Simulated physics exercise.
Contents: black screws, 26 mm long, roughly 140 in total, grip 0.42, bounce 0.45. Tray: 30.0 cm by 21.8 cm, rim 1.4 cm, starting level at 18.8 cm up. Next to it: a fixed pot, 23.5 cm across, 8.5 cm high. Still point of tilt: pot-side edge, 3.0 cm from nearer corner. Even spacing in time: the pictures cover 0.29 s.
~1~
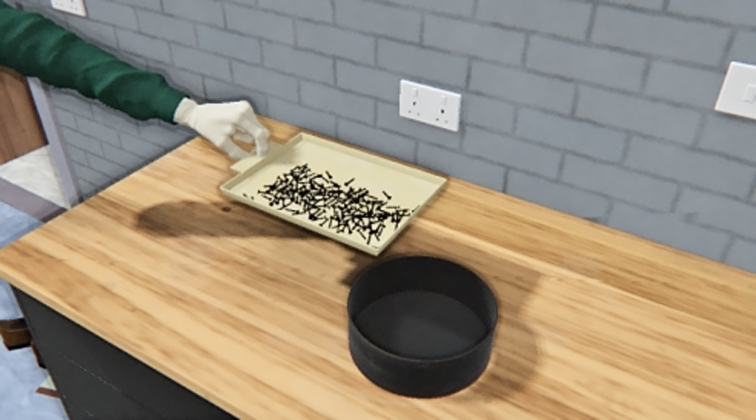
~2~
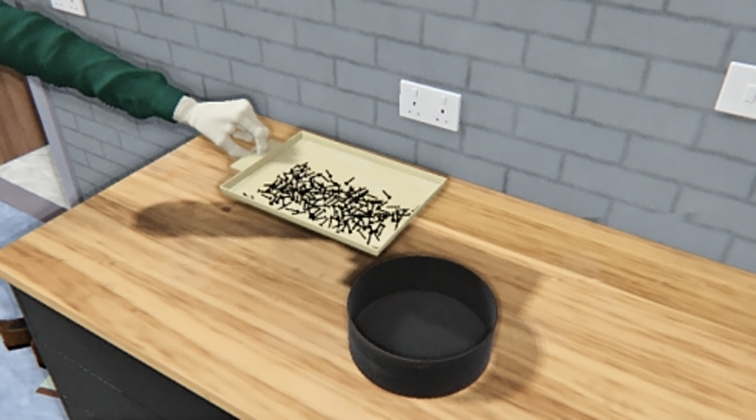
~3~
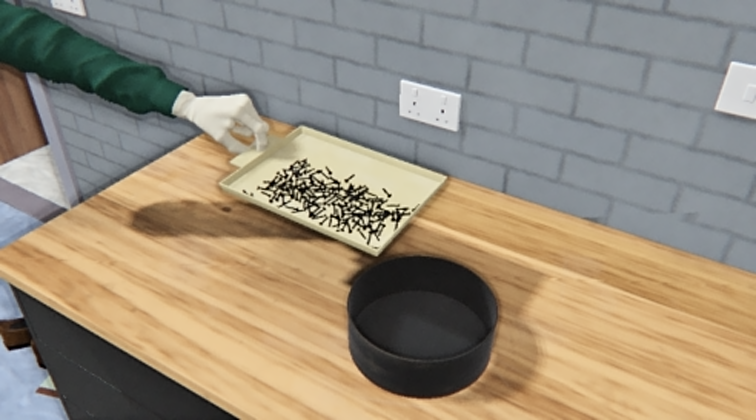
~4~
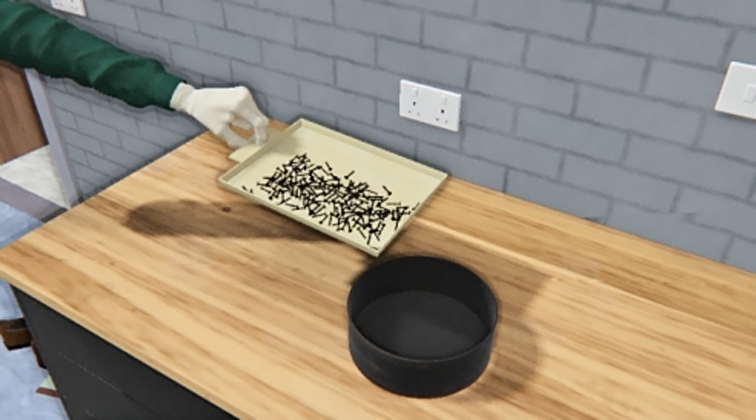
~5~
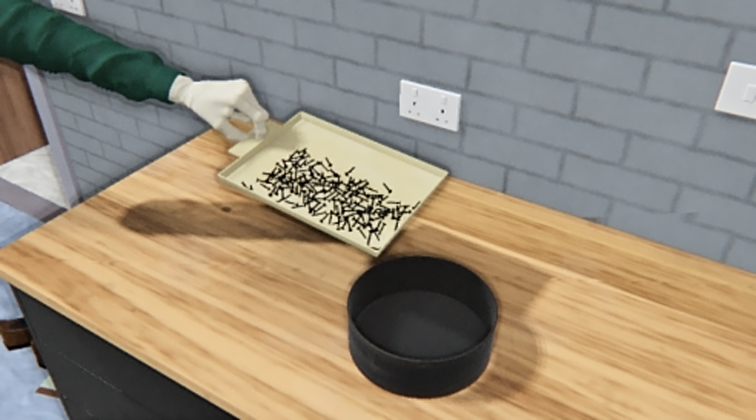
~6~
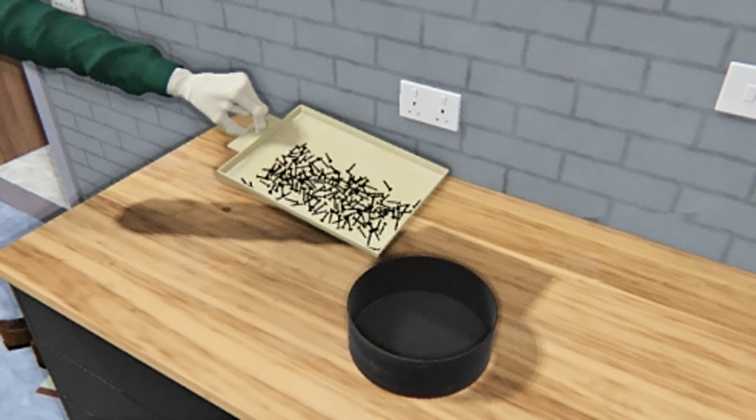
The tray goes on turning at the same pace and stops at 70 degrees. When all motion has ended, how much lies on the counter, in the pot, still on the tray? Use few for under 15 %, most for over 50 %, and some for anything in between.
Counter: Few, pot: Most, tray: Few.
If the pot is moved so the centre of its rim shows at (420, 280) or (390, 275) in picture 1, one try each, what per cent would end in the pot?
Estimates: 45 in a hundred and 65 in a hundred.
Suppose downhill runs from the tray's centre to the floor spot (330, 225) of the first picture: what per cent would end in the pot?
Near 60 percent, give or take.
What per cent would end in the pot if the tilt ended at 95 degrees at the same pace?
It would be near 95 per cent.
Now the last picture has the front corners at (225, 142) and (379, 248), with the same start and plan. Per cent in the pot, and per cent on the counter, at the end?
The pot gets 55 and the counter 25.
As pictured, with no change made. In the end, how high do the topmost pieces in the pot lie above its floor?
About 2.0 cm.
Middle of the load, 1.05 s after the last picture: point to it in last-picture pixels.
Around (365, 222).
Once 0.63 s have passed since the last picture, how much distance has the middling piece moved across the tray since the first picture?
Displacement on the tray: Roughly 4 cm.
Then, 0.63 s after the last picture, tilt 38 degrees; the tray holds 100 %, the pot 0 %.
Then, 1.05 s after the last picture, tilt 57 degrees; the tray holds 95 %, the pot 0 %.
Then, 1.55 s after the last picture, tilt 70 degrees; the tray holds 15 %, the pot 75 %.
In the end, counter 0 %, pot 95 %, tray 0 %.
